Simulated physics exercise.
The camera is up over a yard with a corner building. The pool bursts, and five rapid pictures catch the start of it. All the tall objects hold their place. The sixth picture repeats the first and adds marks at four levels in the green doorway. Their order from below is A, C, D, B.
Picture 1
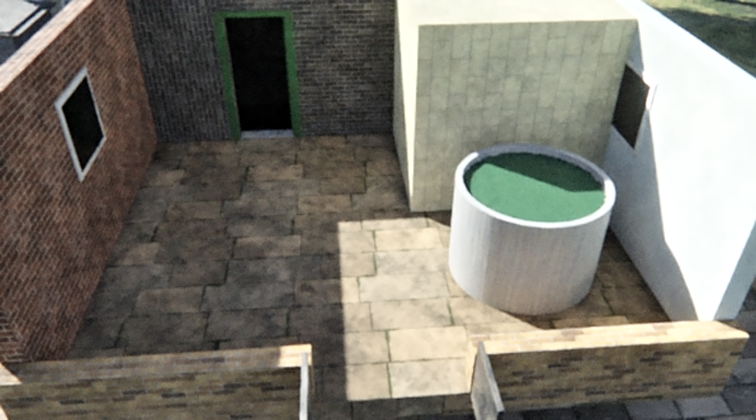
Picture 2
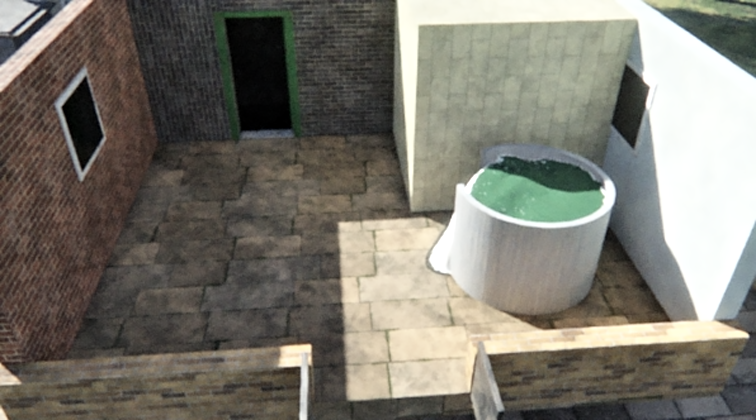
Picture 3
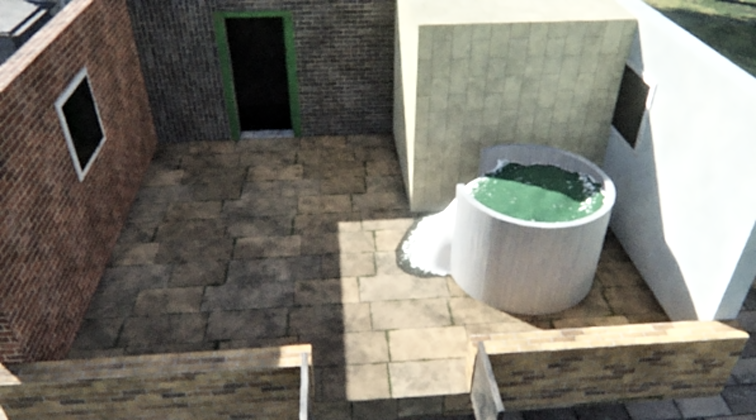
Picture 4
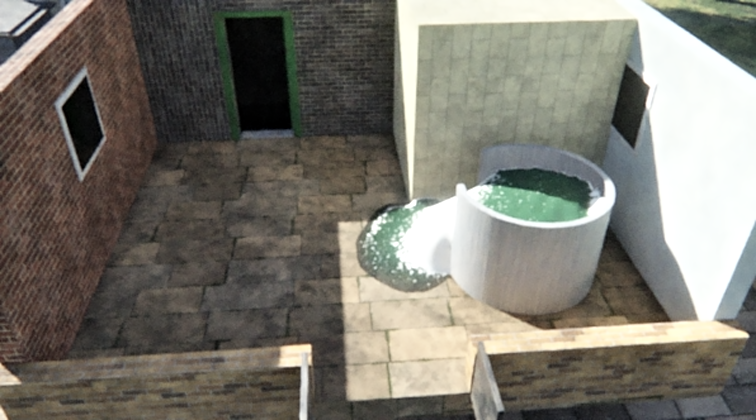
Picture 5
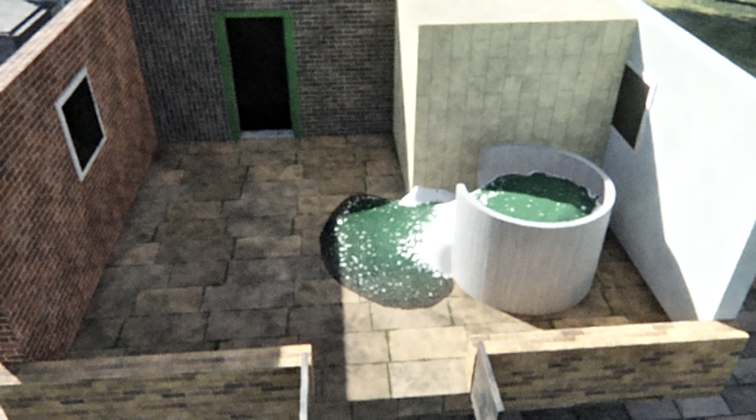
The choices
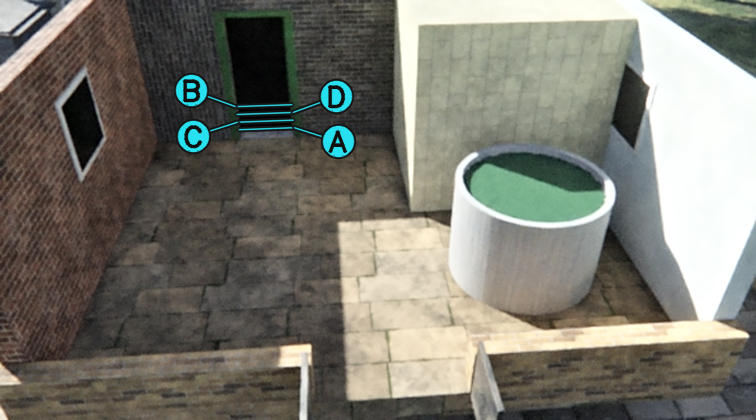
The clip shows a paved yard with brick walls, a green-framed doorway and a round white pool of green water. Water pours out of the pool's left side and spreads leftward across the paving in a widening, foamy green patch.
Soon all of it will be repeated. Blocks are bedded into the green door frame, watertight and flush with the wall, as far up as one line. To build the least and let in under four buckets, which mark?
Height A just does it.
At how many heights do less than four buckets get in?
All of the four.
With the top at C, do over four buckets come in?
No, that is safe.
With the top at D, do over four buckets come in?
No, that is safe.
On the marked copy, A at (266, 128); B at (264, 105); C at (265, 121); D at (264, 113); from the bottom up A, C, D, B.
Choosing A, a splash gets over, under a bucket.
Choosing B, nothing gets over.
Choosing C, nothing gets over.
Choosing D, nothing gets over.
